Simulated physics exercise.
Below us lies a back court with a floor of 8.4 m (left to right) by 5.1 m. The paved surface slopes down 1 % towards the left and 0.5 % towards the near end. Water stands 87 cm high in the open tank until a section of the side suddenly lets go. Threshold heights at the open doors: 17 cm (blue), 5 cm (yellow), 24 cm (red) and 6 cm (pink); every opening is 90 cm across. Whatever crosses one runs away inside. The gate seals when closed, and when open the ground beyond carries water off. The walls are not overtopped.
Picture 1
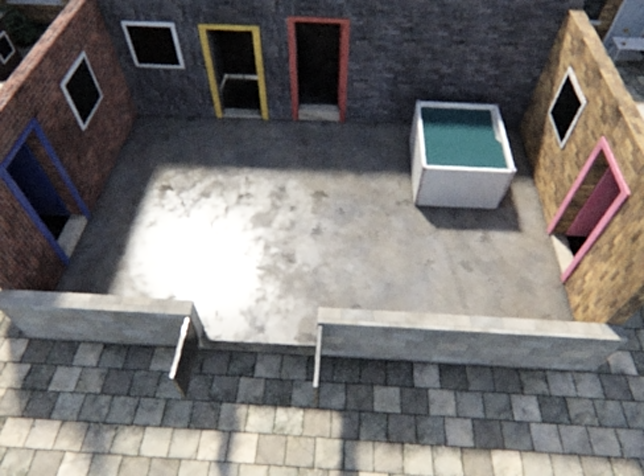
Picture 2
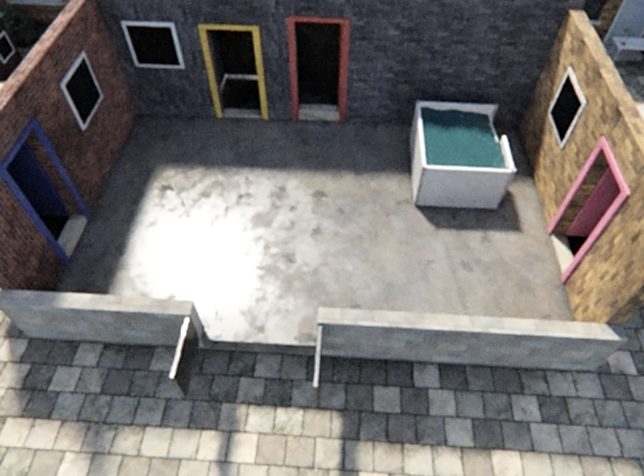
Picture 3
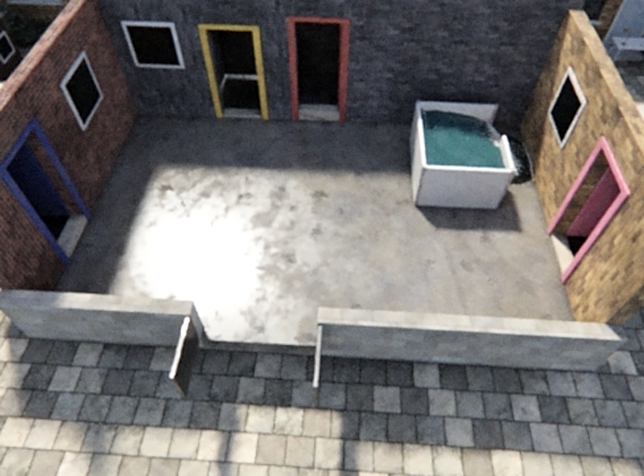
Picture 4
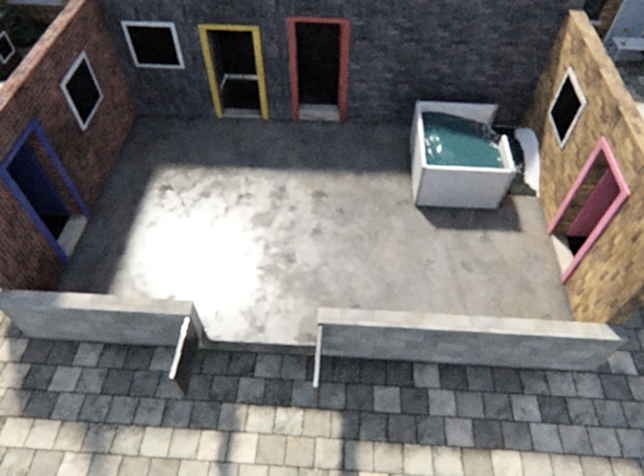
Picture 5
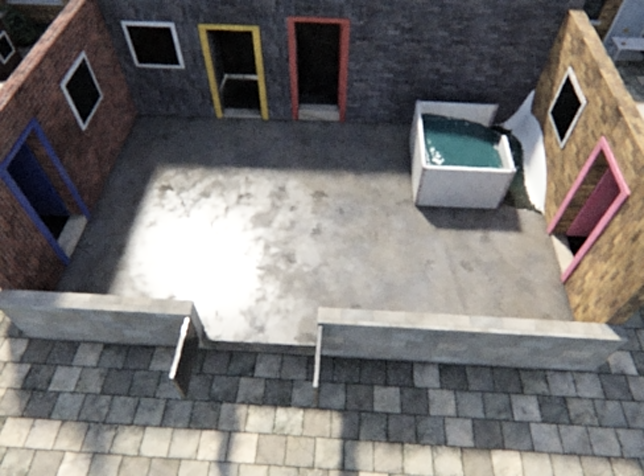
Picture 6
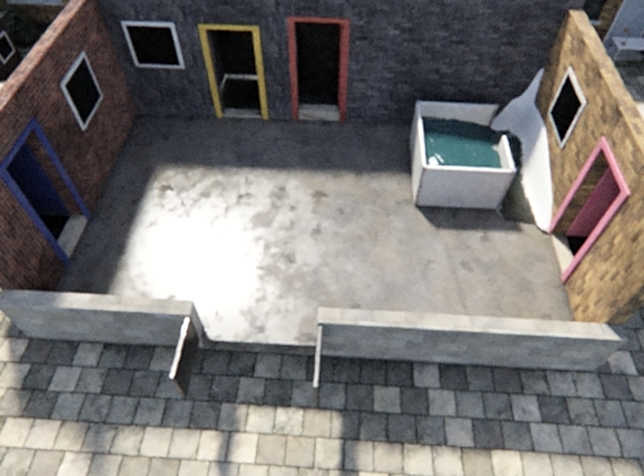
A walled back court with a smooth grey floor is seen from above, beyond a strip of paving and a low front wall with a gap. Yellow and red doorframes stand in the dark back wall, a blue one at left, a pink one at right, near a white open tank of teal water. The tank's right side opens and water pours out, splashing up the right wall and spreading along its foot, while the camera stays still.
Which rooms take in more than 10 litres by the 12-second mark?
The water let in: At the blue door it stays under the limit; at the yellow door it does not reach the limit; at the red door it keeps below the limit; at the pink door it stays under the limit.
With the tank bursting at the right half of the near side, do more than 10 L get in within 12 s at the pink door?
Against that limit: Pink over.
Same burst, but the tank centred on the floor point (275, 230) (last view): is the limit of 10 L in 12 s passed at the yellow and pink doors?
Against that limit: Yellow under, pink over.
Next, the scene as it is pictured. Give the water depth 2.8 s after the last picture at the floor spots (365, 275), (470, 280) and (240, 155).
Roughly 4, 2 and 3 cm, in turn.
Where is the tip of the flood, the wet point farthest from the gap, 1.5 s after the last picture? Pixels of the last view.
At about (242, 119).
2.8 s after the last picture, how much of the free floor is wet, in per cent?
About 55 per cent.
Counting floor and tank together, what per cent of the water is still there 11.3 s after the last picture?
Roughly 94 in a hundred.
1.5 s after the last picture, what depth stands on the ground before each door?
Depths in cm: Blue 0, yellow 3, red 9, pink 6.
Then, 0.7 s after the last picture water covers 15 % of the floor and is deepest (64 cm) near (516, 134); blue door not reached, yellow door not reached, red door not reached, pink door 6 cm at the sill, 0 L in.
Then, 1.5 s after the last picture water covers 30 % of the floor and is deepest (43 cm) near (508, 134); blue door not reached, yellow door 3 cm at the sill, 0 L in, red door 9 cm at the sill, 0 L in, pink door 6 cm at the sill, 0 L in.
Then, 2.8 s after the last picture water covers 55 % of the floor and is deepest (28 cm) near (512, 151); blue door not reached, yellow door 3 cm at the sill, 0 L in, red door 5 cm at the sill, 0 L in, pink door 6 cm at the sill, 1 L in.
Then, 6.3 s after the last picture water covers 90 % of the floor and is deepest (22 cm) near (70, 260); blue door 17 cm at the sill, 0 L in, yellow door 2 cm at the sill, 0 L in, red door 3 cm at the sill, 0 L in, pink door 5 cm at the sill, 1 L in.
Then, 11.3 s after the last picture water covers 90 % of the floor and is deepest (11 cm) near (44, 316); blue door 9 cm at the sill, 1 L in, yellow door 7 cm at the sill, 2 L in, red door 2 cm at the sill, 0 L in, pink door 3 cm at the sill, 1 L in.
